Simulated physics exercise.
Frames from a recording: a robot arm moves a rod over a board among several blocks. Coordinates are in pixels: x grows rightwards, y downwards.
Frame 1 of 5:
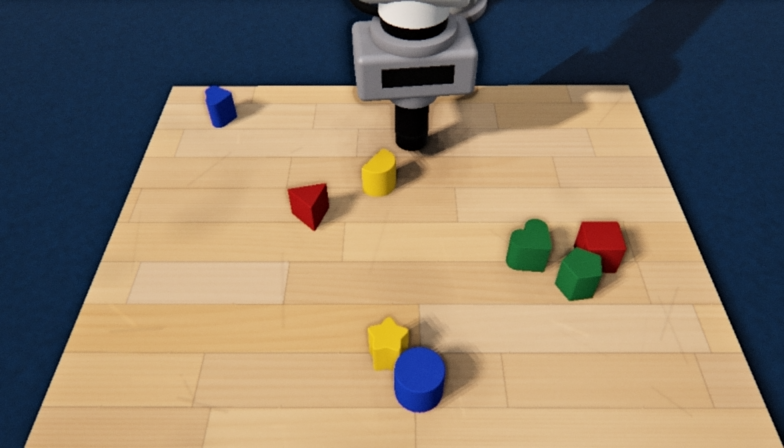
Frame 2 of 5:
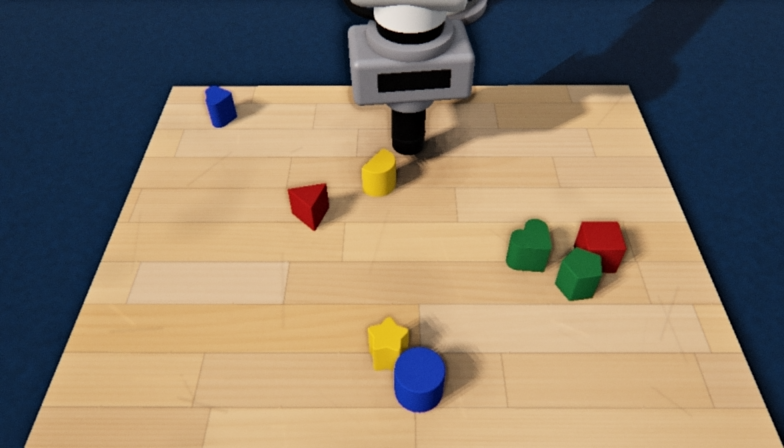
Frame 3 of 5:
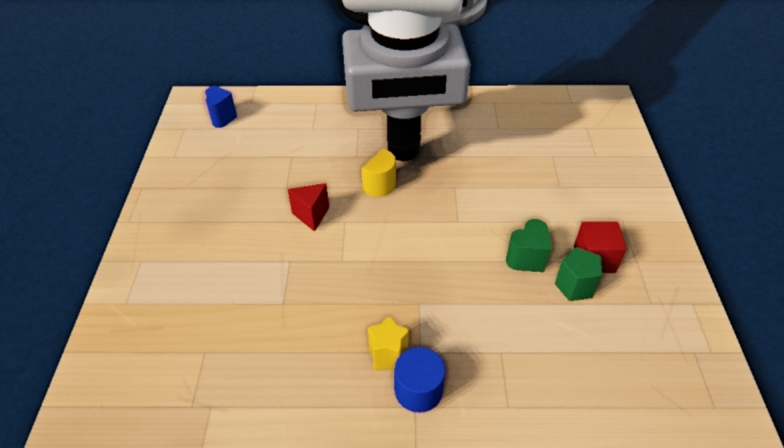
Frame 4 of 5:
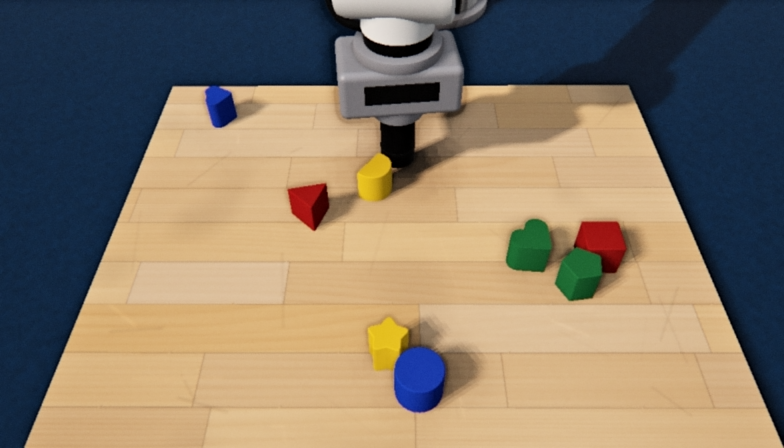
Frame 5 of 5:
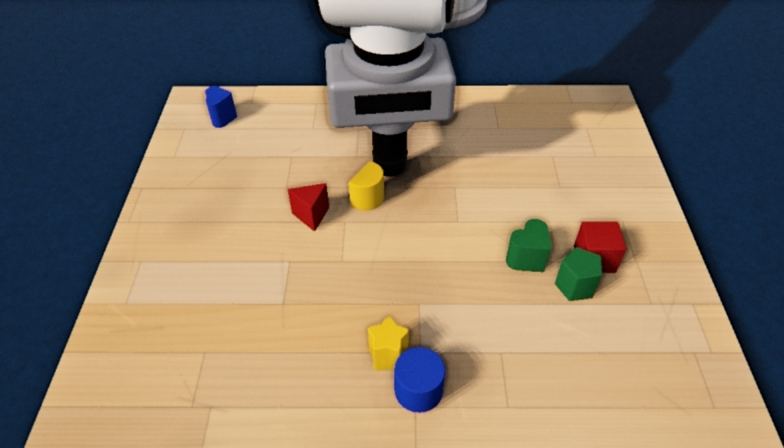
Robot arm moving its black rod down and left over a wooden board, nudging a yellow block toward a red triangular block.
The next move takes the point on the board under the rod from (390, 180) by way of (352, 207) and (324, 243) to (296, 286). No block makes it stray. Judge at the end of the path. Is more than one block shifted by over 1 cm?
No.
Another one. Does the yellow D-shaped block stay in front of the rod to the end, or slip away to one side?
Left aside or behind.
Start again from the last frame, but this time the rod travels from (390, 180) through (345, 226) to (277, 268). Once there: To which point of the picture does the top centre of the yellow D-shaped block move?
It should be at about (275, 273).
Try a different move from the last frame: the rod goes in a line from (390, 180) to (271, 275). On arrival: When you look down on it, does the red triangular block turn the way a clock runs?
Yes, it checks out.
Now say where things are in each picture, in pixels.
In the first picture, rod's lower end at (411, 142); red triangular block at (308, 193); yellow D-shaped block at (381, 162).
In the second picture, rod at (408, 146); blocks still.
In the third picture, rod at (404, 151); blocks still.
In the fourth picture, rod at (398, 158); yellow D-shaped block at (376, 166).
In the fifth picture, rod at (390, 166); red triangular block at (308, 193); yellow D-shaped block at (368, 175).
What follows on the original path. One third of the way, rod at (351, 194); yellow D-shaped block at (339, 207), turned 45° anticlockwise.
Two thirds of the way, rod at (322, 230); yellow D-shaped block at (324, 246), turned 100° anticlockwise.
At the end, rod at (293, 273); red triangular block still; yellow D-shaped block at (323, 274), turned 185° anticlockwise.
